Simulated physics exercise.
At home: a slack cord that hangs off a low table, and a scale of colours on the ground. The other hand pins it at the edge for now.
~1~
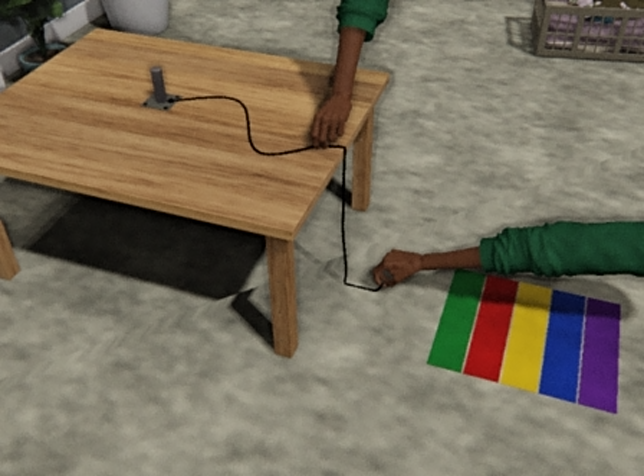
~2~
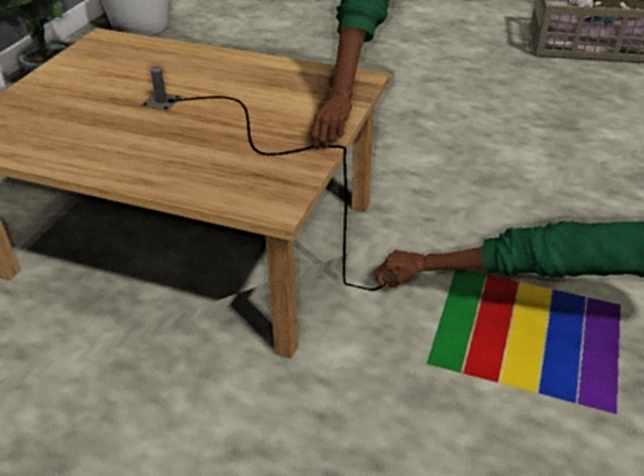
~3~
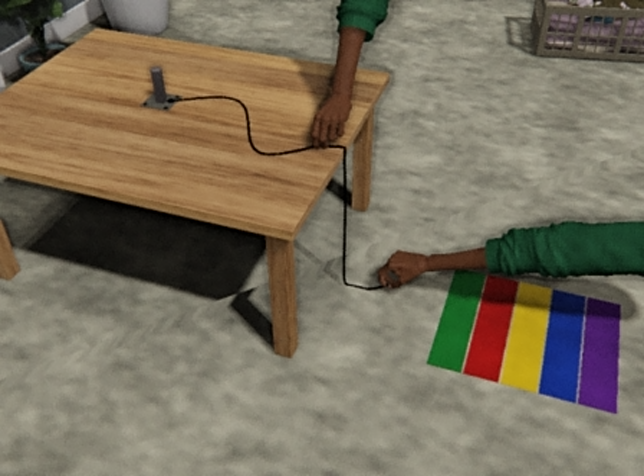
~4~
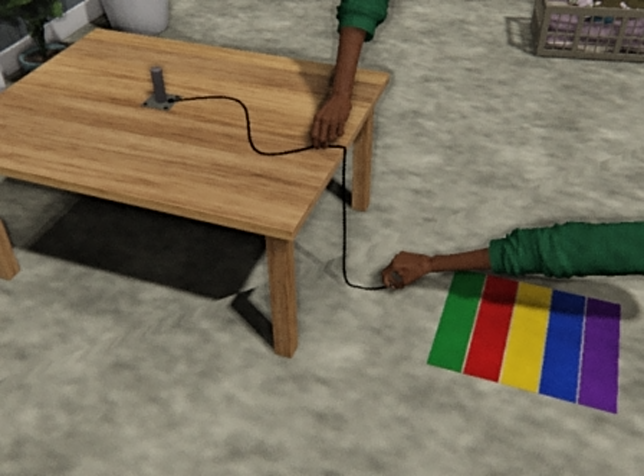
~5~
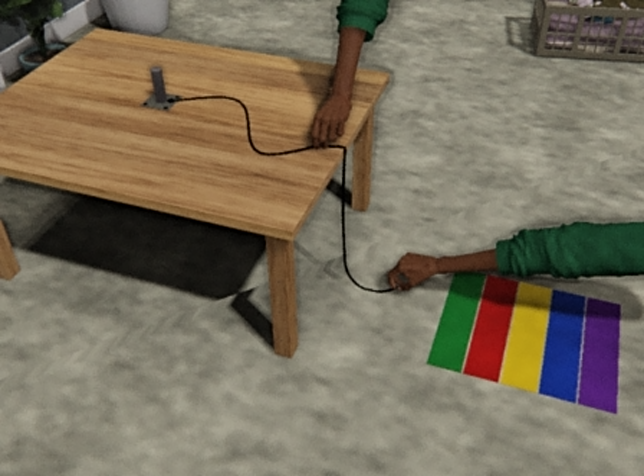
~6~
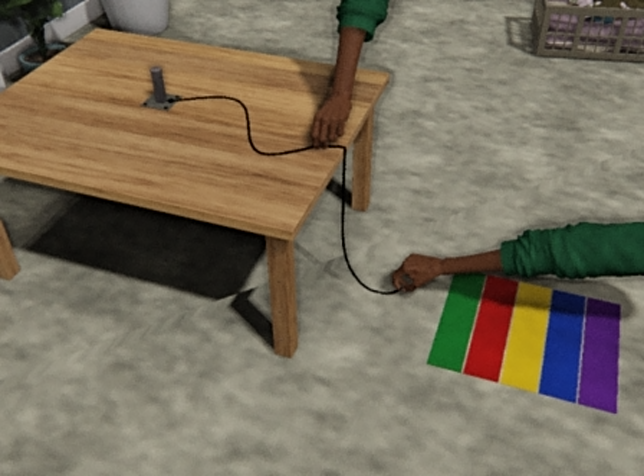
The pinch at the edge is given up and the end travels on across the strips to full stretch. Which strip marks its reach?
Over blue.
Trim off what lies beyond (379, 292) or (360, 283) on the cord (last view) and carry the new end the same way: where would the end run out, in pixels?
Near (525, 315) and (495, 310).
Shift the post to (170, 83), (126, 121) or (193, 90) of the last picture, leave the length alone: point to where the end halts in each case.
The places are (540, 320), (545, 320) and (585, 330).
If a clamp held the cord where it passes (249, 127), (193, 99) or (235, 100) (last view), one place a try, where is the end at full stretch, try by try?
In that order: (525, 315), (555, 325) and (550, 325).
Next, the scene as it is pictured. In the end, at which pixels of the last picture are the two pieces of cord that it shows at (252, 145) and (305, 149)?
About (310, 138), and the other about (364, 163).
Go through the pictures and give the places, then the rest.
The first picture shows end (382, 283); green (449, 349); red (485, 358); yellow (522, 367); blue (560, 377); purple (599, 387).
The second picture shows end (385, 284); cord through (203, 98) (248, 119) (267, 154) (342, 150) (345, 215) (344, 268).
The third picture shows end (388, 285).
The fourth picture shows end (391, 285); cord through (203, 98) (248, 119) (267, 154) (342, 150) (344, 215) (344, 268).
The fifth picture shows end (397, 287).
The sixth picture shows end (402, 288); cord through (203, 98) (248, 119) (267, 154) (342, 150) (343, 214) (351, 269).
Soon after, end near (497, 310); over red.
Then, end near (539, 320); over yellow.
At full stretch, end near (565, 327); over blue. The end stops over the blue strip.
